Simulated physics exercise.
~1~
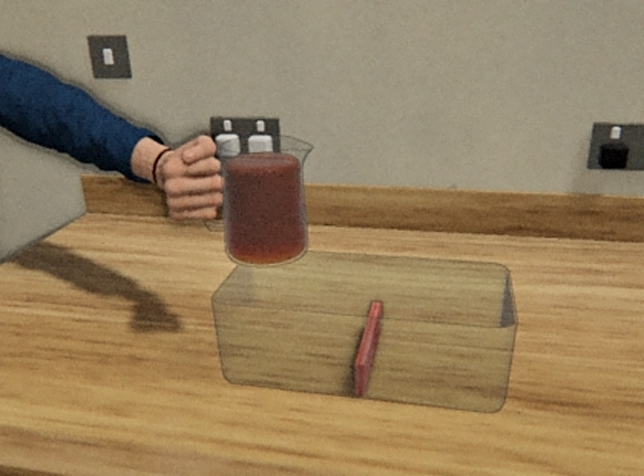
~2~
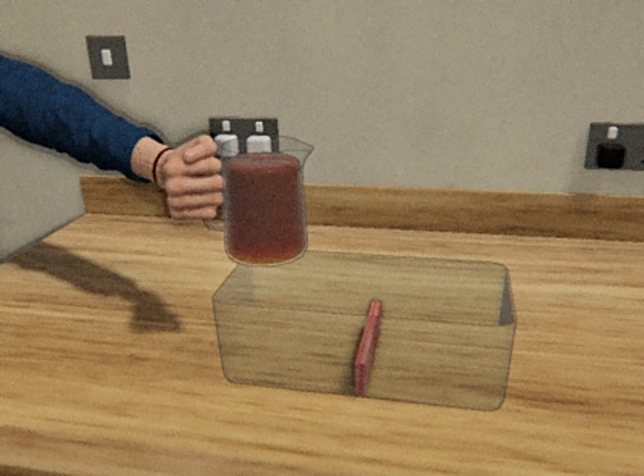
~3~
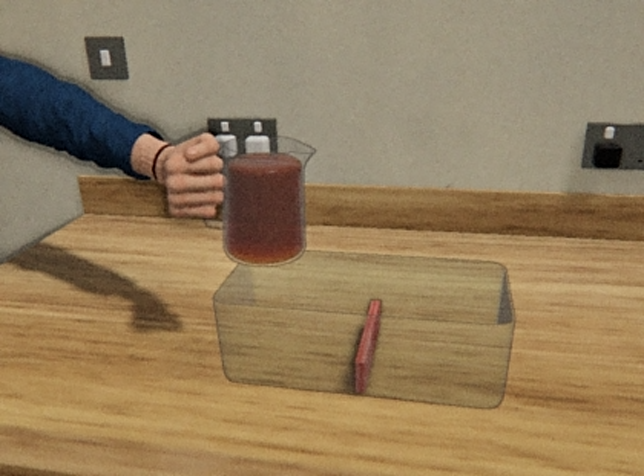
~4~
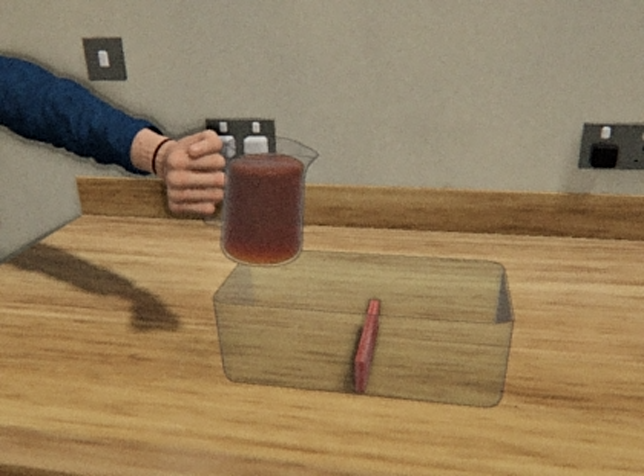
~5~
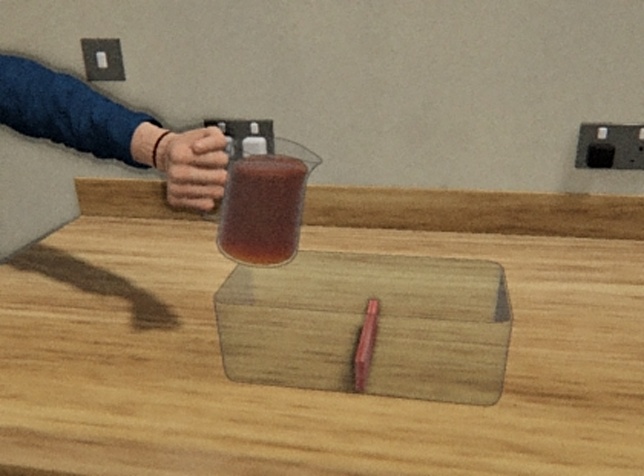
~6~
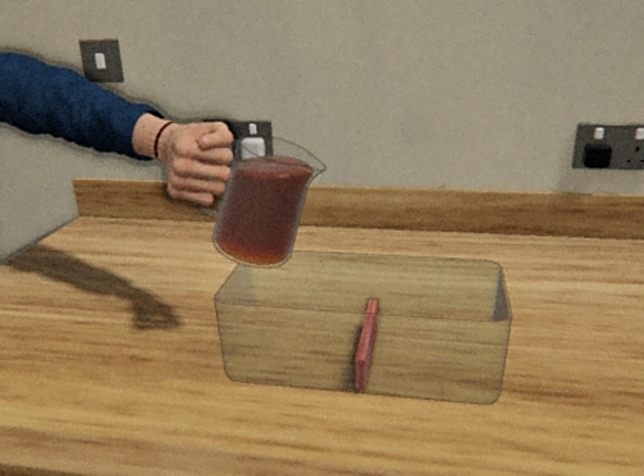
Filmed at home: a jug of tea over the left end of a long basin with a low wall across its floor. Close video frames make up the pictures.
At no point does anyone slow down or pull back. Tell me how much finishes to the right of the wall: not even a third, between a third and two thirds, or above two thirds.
No lower than a third, no higher than two thirds.
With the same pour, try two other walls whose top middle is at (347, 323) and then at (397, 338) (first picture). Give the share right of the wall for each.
You'd get roughly 80 per cent the first time and roughly 10 per cent the second.
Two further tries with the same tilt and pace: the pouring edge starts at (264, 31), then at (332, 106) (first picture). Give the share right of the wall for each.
About 25 % the first time, about 90 % the second.
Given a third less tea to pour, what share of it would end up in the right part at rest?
Some 25 parts in a hundred, give or take.
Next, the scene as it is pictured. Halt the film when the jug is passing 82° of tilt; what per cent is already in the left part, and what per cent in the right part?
Left part 0 %; right part 10 %.
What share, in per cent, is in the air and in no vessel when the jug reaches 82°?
About 15 per cent.
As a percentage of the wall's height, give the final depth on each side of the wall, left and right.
Left part: 30 per cent; right part: 40.
A moment on, the jug is tipped on its side and 79 per cent is still to pour, 0 is left of the wall and 8 right of it.
Next, the jug is tipped right over and 22 per cent is still to pour, 25 is left of the wall and 41 right of it.
Then the jug is tipped right over and 1 per cent is still to pour, 49 is left of the wall and 49 right of it.
Later the jug is tipped right over and 0 per cent is still to pour, 50 is left of the wall and 49 right of it.
Finally, 50 per cent lies left of the wall, 49 right of it and 1 outside.
